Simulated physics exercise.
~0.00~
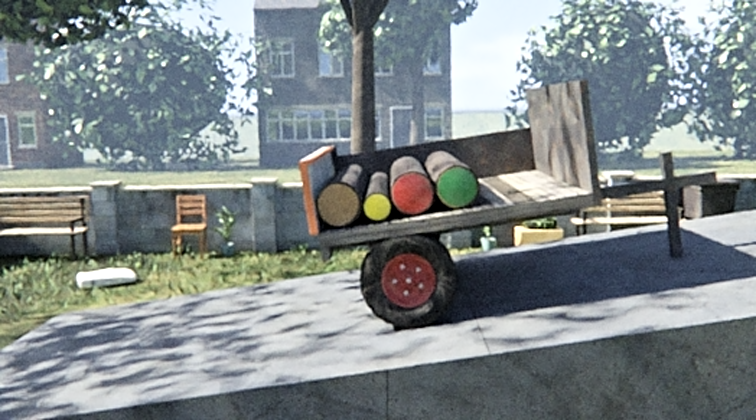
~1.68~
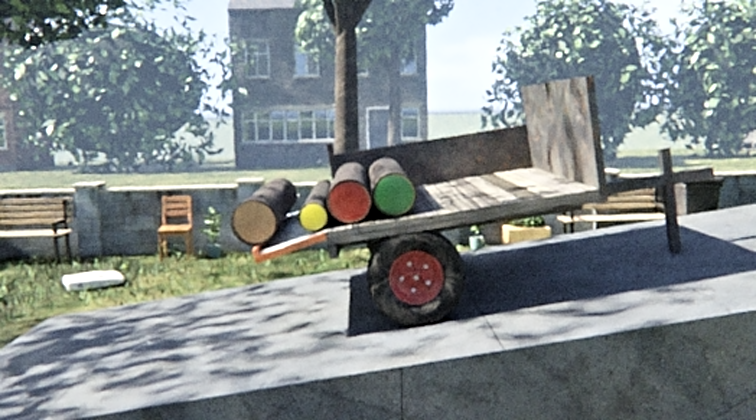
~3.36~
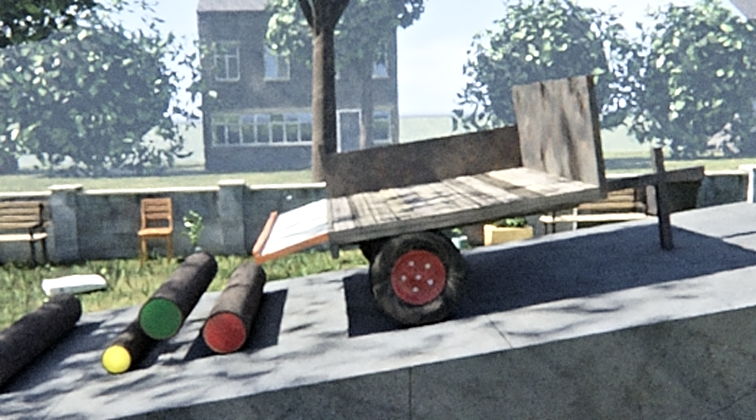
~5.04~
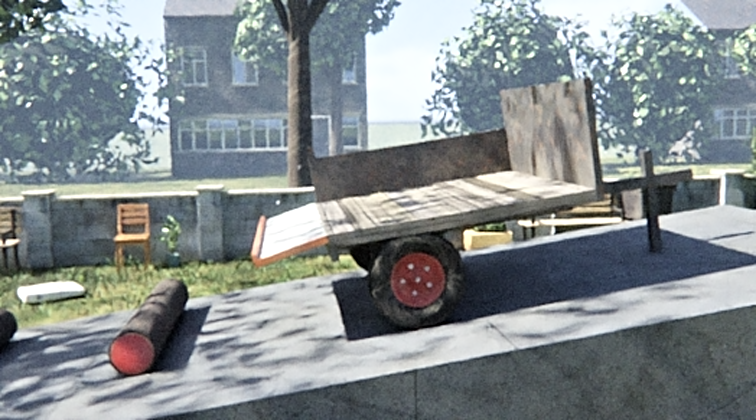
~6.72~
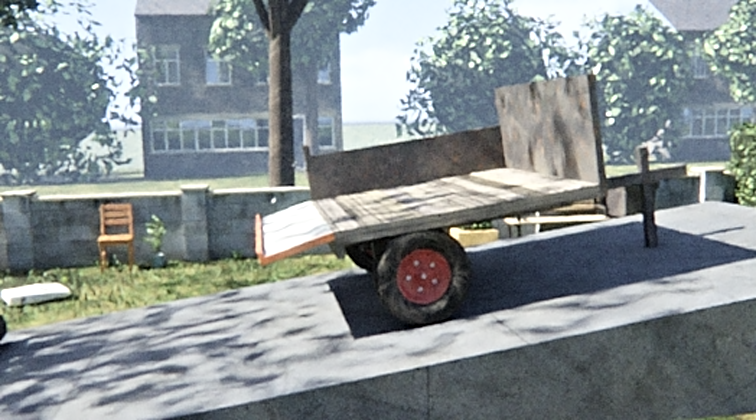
A wooden trailer with a red-hubbed wheel stands on a sloping grey slab, seen from the side, with a low wall, chairs, trees and brick houses behind. Four logs lie at its lower left end, the nearest to the gate plain brown, then yellow, red and green. The orange-edged tailgate swings down, and the logs roll left towards it. All four leave the bed and roll down the slab, spreading apart. The red log trails behind the others as they pass out of view on the left, and finally the trailer stands empty with its gate hanging open.
